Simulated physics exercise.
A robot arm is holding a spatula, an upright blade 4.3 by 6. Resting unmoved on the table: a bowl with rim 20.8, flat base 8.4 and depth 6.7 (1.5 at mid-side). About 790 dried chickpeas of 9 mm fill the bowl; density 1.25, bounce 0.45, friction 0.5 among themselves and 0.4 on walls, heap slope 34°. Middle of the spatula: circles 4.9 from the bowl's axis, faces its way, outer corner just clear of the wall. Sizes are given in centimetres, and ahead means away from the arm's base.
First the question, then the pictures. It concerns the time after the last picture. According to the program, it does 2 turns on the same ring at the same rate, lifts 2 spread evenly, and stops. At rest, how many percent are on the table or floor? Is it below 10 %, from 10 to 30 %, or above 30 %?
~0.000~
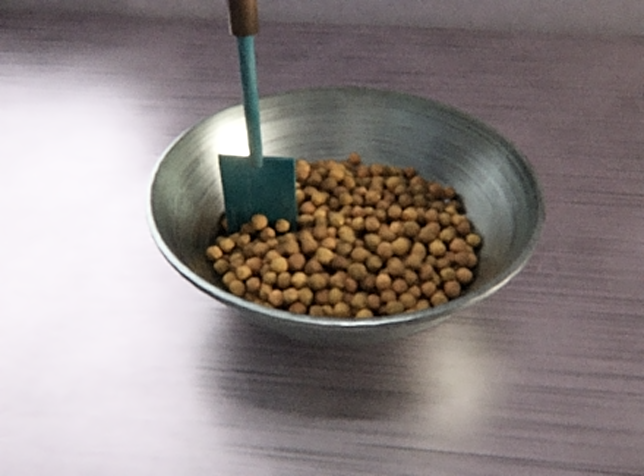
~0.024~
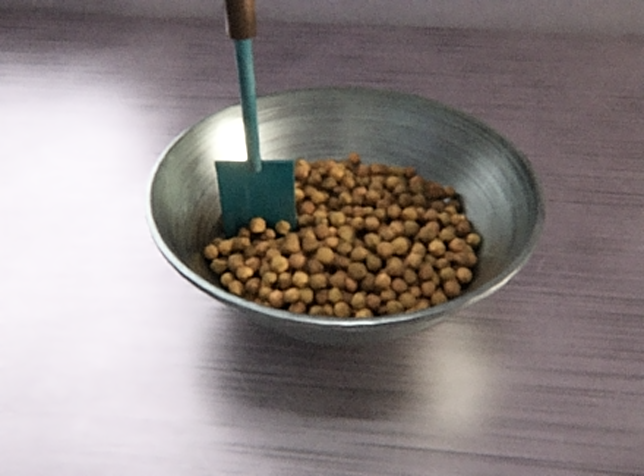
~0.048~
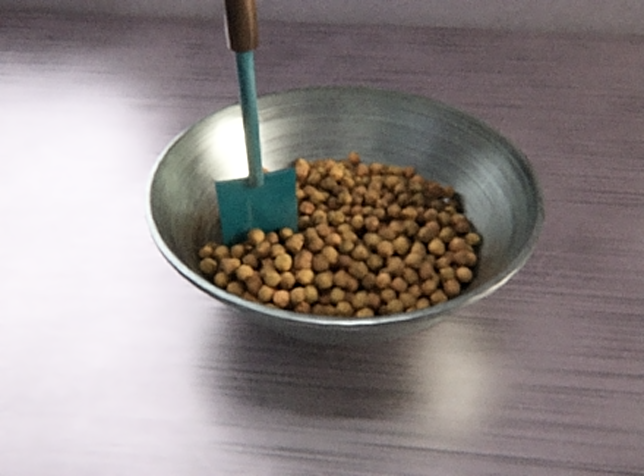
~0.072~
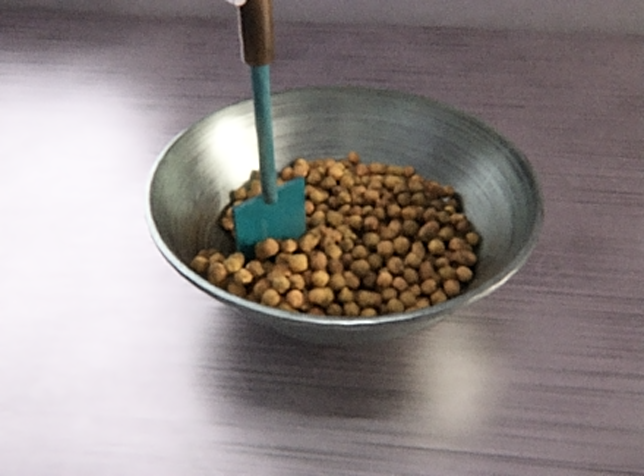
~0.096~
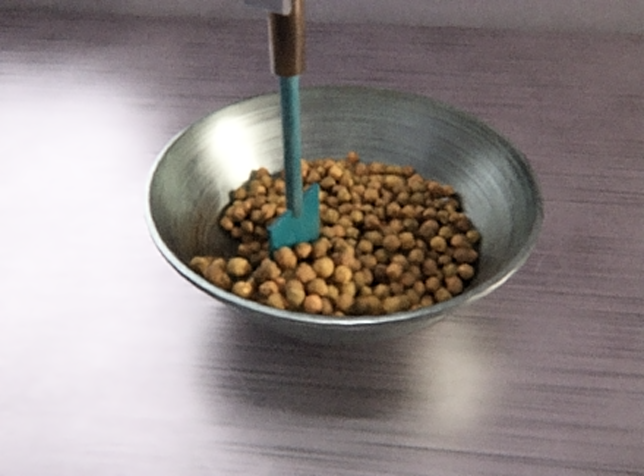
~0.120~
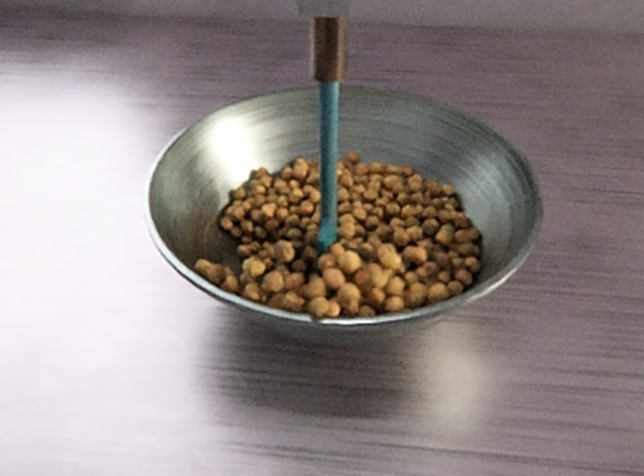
From 10 to 30 %.
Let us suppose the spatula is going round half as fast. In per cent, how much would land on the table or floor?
Near 0 in a hundred, it would be.
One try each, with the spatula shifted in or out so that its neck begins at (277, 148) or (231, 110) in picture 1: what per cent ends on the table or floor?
About 5 and 5 per cent.
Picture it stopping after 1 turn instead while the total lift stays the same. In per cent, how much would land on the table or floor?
It would be around 10 percent.
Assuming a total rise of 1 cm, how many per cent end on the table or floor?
About 20 percent.
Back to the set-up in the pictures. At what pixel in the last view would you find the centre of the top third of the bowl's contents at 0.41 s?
About (265, 165) in the last picture.
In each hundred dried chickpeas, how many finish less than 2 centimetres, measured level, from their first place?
Near 25 % of the pieces.
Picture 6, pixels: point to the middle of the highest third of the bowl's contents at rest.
Roughly pixel (359, 227).
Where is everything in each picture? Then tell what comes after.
In the first frame, spatula neck at (254, 133), 0° round; upper third of the load around (353, 230), from x 215 to 475, top at y 160; 786 in the bowl.
In the second frame, spatula neck at (252, 137), 6° round; upper third of the load around (348, 233), from x 210 to 475, top at y 160.
In the third frame, spatula neck at (253, 151), 24° round; upper third of the load around (343, 238), from x 205 to 475, top at y 160.
In the fourth frame, spatula neck at (267, 167), 45° round; upper third of the load around (335, 247), from x 200 to 475, top at y 160.
In the fifth frame, spatula neck at (293, 180), 66° round; upper third of the load around (344, 256), from x 200 to 475, top at y 155.
In the sixth frame, spatula neck at (328, 187), 86° round; upper third of the load around (364, 264), from x 205 to 475, top at y 155; 786 in the bowl.
After 0.41 s, 333° round, highest piece 9 above the table; 673 in the bowl, 78 on the table or floor, 35 in flight or on the tool.
After 0.69 s, 219° round, highest piece 7 above the table; 648 in the bowl, 136 on the table or floor, 2 in flight or on the tool.
After 1.03 s, 0° round, highest piece 5 above the table; 647 in the bowl, 139 on the table or floor.
After 1.73 s, 0° round, highest piece 5 above the table; 647 in the bowl, 139 on the table or floor.
At rest, 647 in the bowl, 139 on the table or floor. That is 18 % on the table or floor.
